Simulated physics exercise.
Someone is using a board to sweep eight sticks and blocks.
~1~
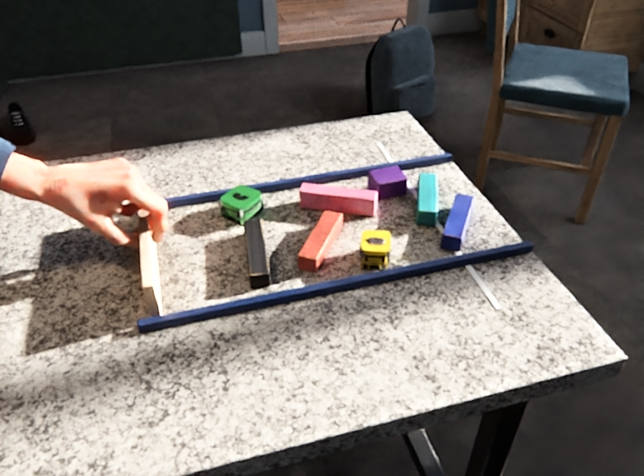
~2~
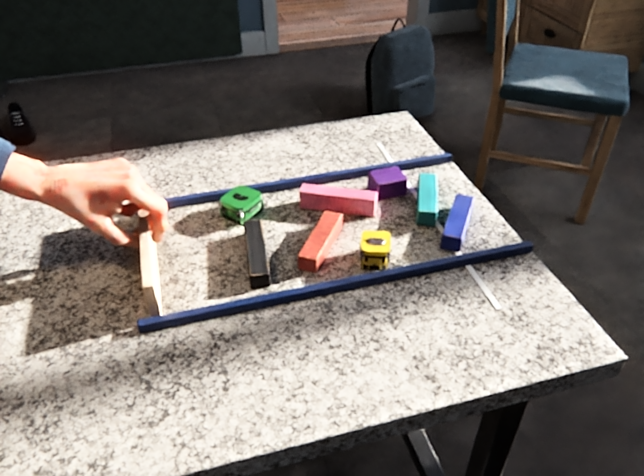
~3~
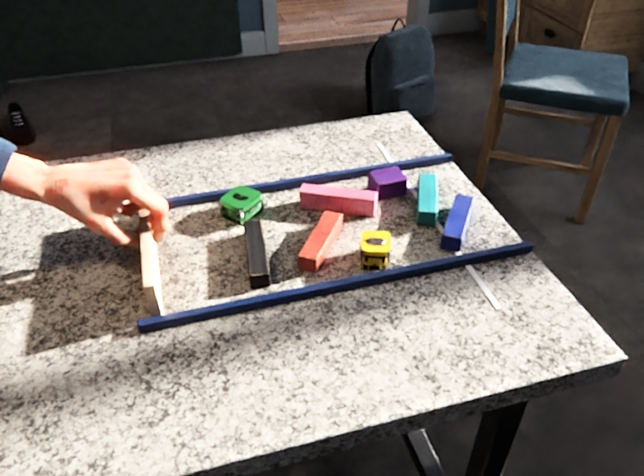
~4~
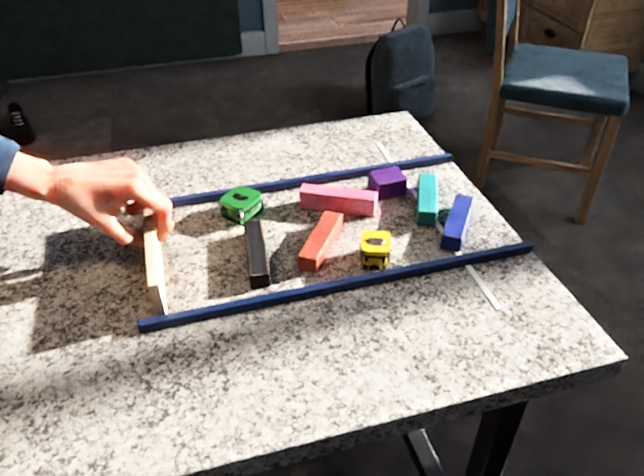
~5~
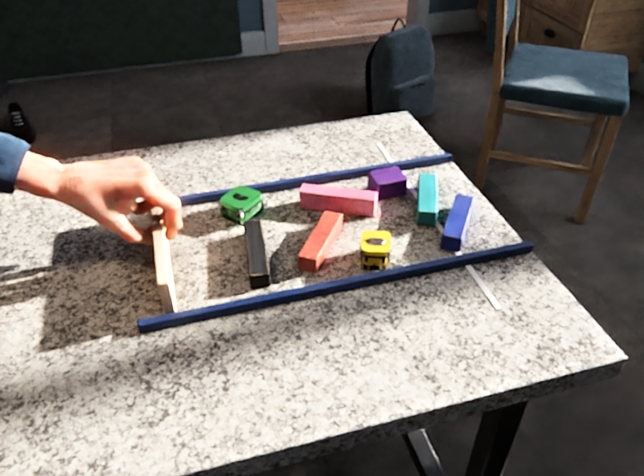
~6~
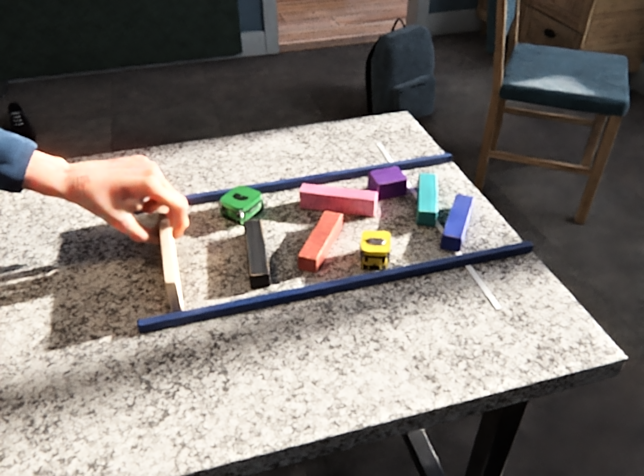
A hand slides a pale board slightly right across a speckled table toward colourful blocks.
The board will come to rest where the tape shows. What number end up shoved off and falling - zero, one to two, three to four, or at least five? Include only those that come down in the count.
The board is going to sweep off no more than two, but at least one.
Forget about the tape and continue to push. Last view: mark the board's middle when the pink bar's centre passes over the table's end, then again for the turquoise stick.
The pink bar gives roughly (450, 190), the turquoise stick roughly (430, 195).
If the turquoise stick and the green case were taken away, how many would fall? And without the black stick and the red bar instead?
1 and 0.
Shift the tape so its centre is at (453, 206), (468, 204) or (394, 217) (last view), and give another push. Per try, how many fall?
In that order 5, 6 and 0.
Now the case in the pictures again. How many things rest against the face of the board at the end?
Result: 2 in all.
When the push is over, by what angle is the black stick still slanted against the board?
It works out to near 0°.
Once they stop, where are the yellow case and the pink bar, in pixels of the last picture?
The yellow case finishes at (503, 230); the pink bar finishes at (459, 187).
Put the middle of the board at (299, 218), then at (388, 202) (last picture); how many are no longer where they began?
Note: First position 4; second position 8.
Early on, none off yet; blue bar at rest near (458, 222); turquoise stick at rest near (427, 199); purple block at rest near (387, 183).
Finally, the number that fall off is one or two; lost, blue bar.
